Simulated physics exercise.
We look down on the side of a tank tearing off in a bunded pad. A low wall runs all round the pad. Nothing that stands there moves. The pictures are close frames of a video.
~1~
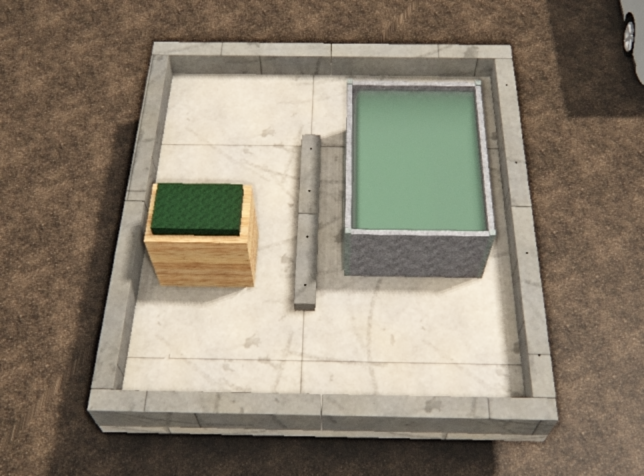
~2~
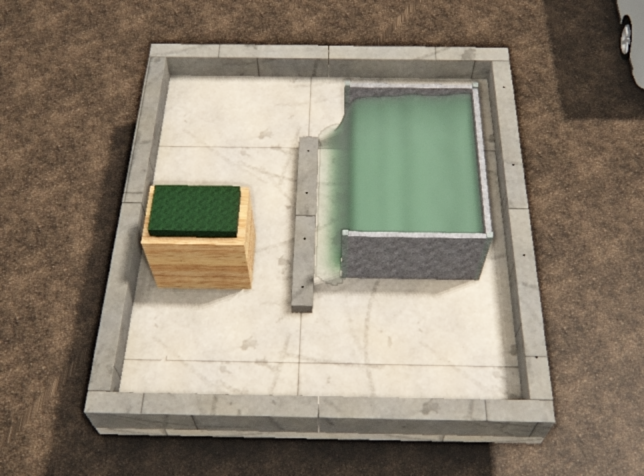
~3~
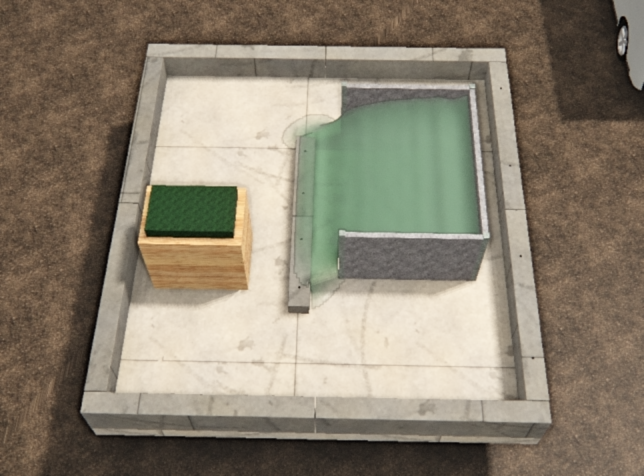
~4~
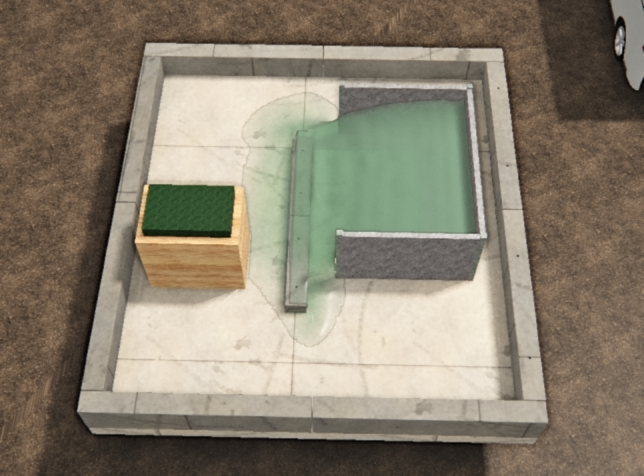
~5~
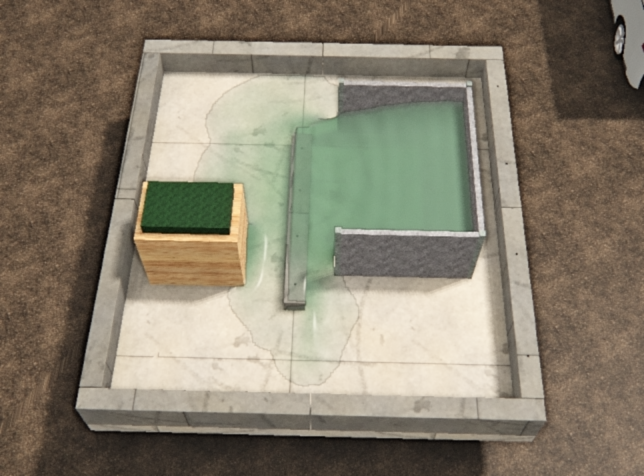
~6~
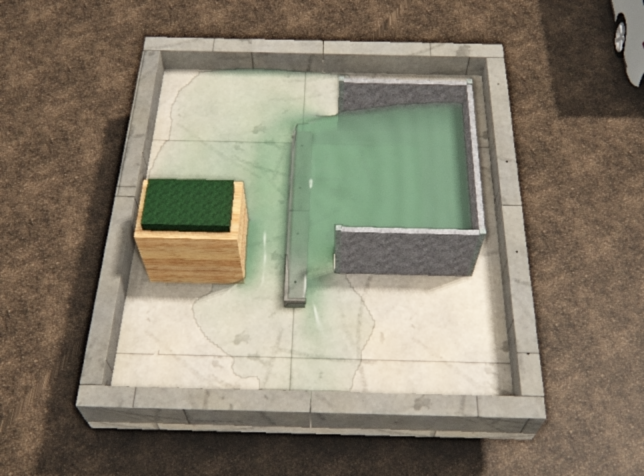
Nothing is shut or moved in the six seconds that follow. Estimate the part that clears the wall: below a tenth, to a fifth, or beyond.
The share lost is less than a tenth.
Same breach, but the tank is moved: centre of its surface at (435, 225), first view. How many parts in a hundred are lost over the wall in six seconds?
Near 2 in a hundred.
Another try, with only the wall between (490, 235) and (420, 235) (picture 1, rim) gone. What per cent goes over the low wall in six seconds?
Close to 8 %.
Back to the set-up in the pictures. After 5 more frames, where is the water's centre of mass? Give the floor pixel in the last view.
Roughly at (298, 194).
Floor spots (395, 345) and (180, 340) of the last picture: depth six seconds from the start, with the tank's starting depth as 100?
Roughly 6 and 14 per cent, in turn.
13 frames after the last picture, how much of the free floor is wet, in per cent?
Near 80 in a hundred.
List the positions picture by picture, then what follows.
In the first frame, the open tank at (416, 158) is whole and still.
In the second frame, water pours out at (348, 185) and has run to (341, 128).
In the third frame, water pours out at (345, 189) and has run to (314, 303).
In the fourth frame, water pours out at (342, 189) and has run to (310, 340).
In the fifth frame, the front is at (307, 378), out from the gap at (341, 187).
In the sixth frame, the front is at a hidden place, out from the gap at (341, 185).
A moment on, water covers 50 % of the floor; the low wall has let 0 % over.
Next, water covers 60 % of the floor; the low wall has let 0 % over.
Then, water covers 70 % of the floor; the low wall has let 2 % over.
Later, water covers 80 % of the floor; the low wall has let 2 % over.
In the end, water covers 80 % of the floor; the low wall has let 2 % over.
